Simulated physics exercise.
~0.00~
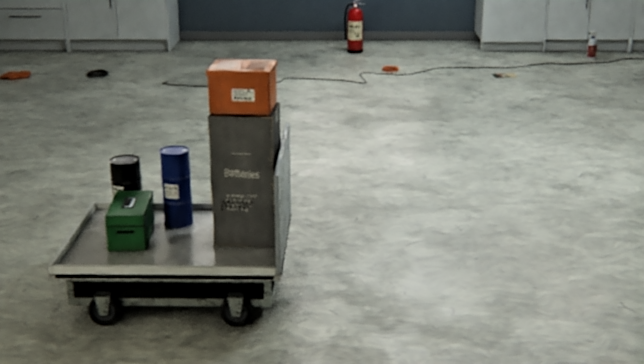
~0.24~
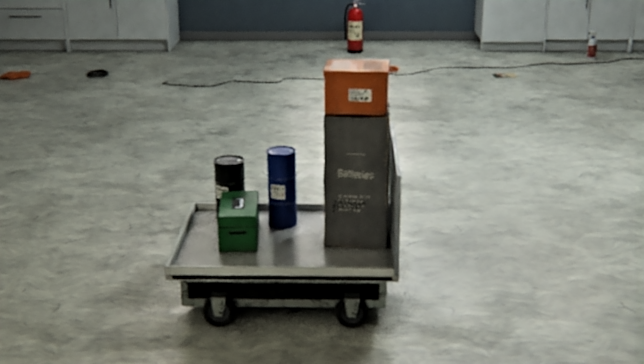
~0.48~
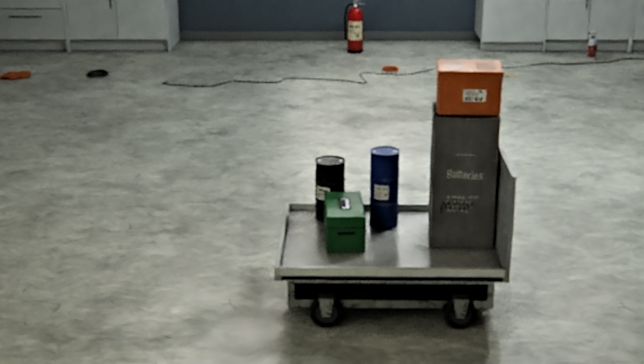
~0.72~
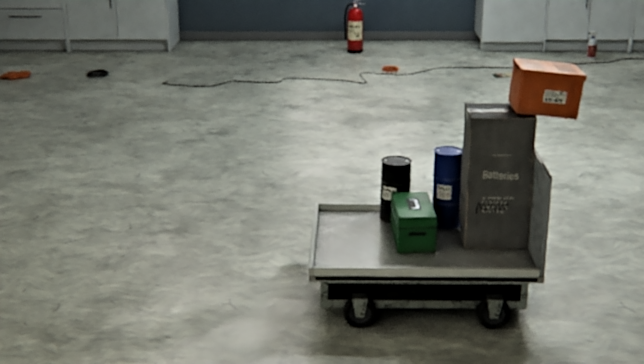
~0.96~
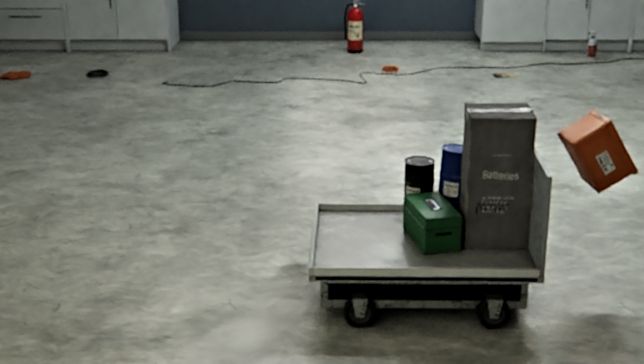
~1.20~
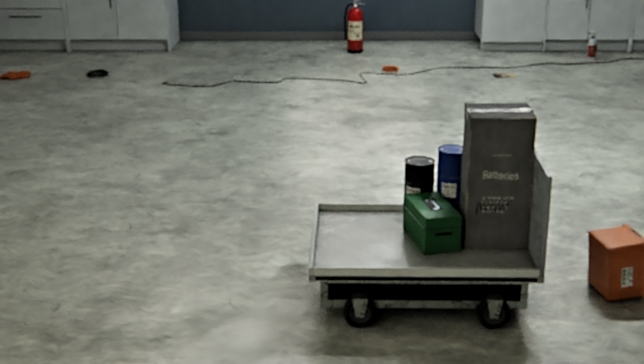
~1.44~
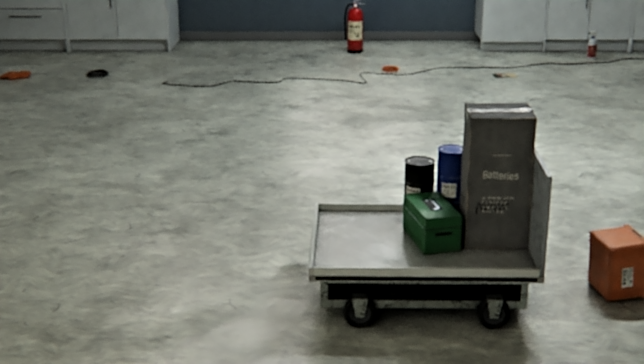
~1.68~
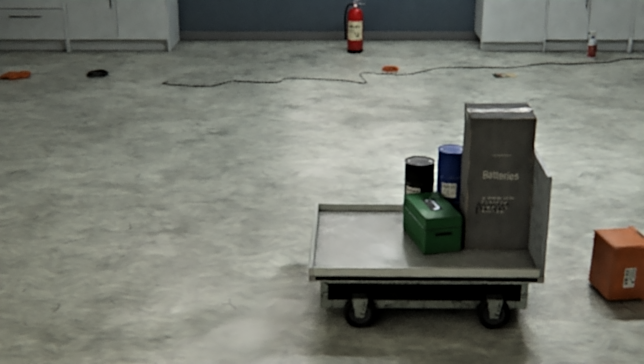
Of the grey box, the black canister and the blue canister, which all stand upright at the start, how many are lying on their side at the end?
None of them are lying on their side. The grey box, the black canister and the blue canister are all still upright on the cart.
